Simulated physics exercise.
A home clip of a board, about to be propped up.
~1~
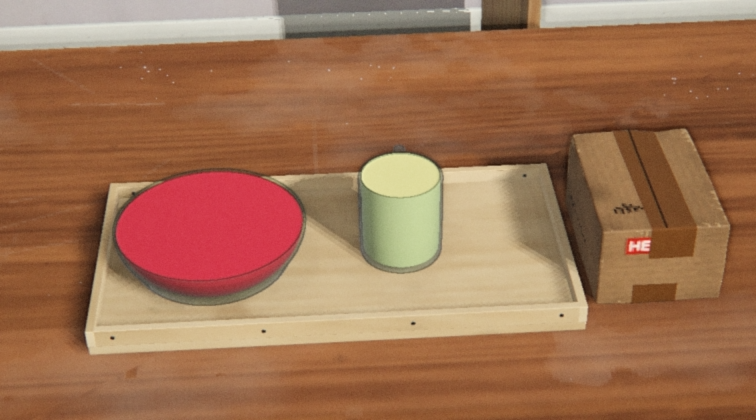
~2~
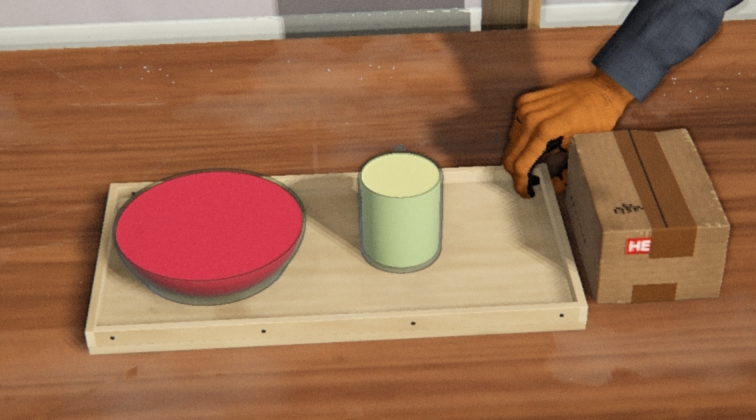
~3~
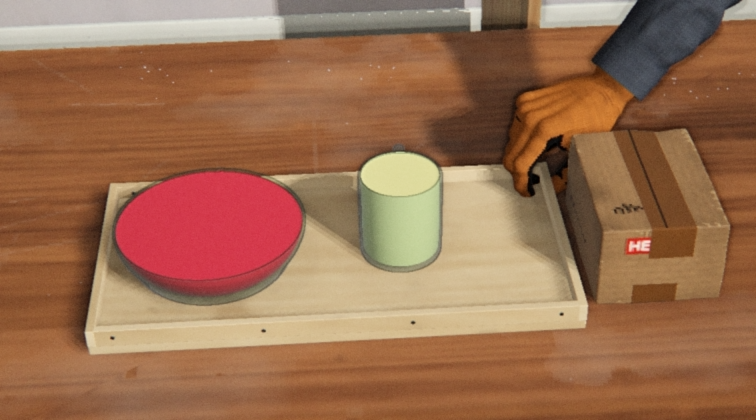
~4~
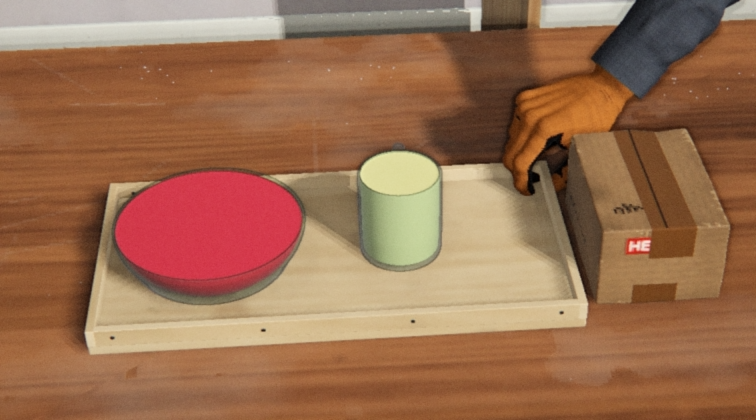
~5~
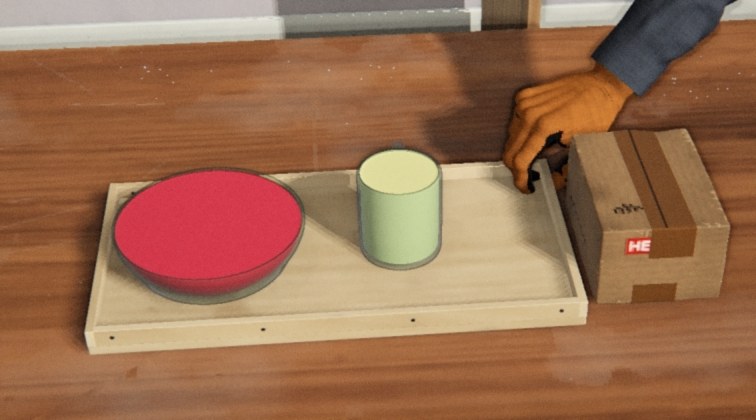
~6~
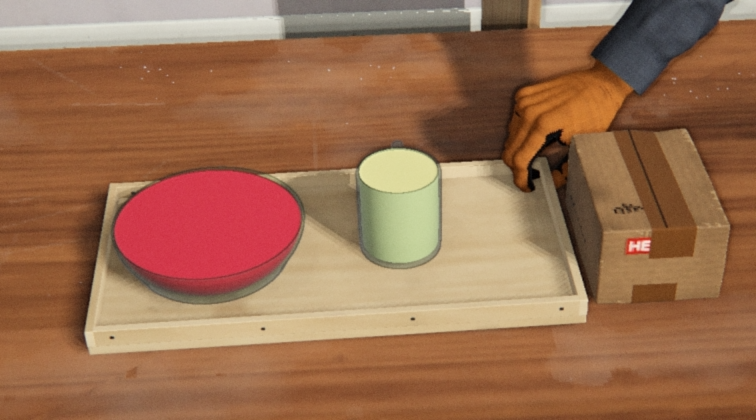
A hand reached in from the upper right, took hold of the wooden tray's far right corner and raised that end very slightly, while the red-filled bowl, green cup and cardboard box barely moved.
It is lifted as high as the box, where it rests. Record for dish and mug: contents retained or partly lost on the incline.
One by one: On the left the dish: Some pours out; on the right the mug: Some pours out.
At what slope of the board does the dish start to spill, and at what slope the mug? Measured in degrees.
4 and 6 degrees respectively.
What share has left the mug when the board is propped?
6 per cent.
Shortly, the board slopes by about 7°; dish, it has lost some; mug, it has lost some.
Then, the board slopes by about 14°; dish, it has lost some; mug, it has lost some.
At the finish, the board slopes by about 12°, resting on the box; dish, it has lost some; mug, it has lost some.
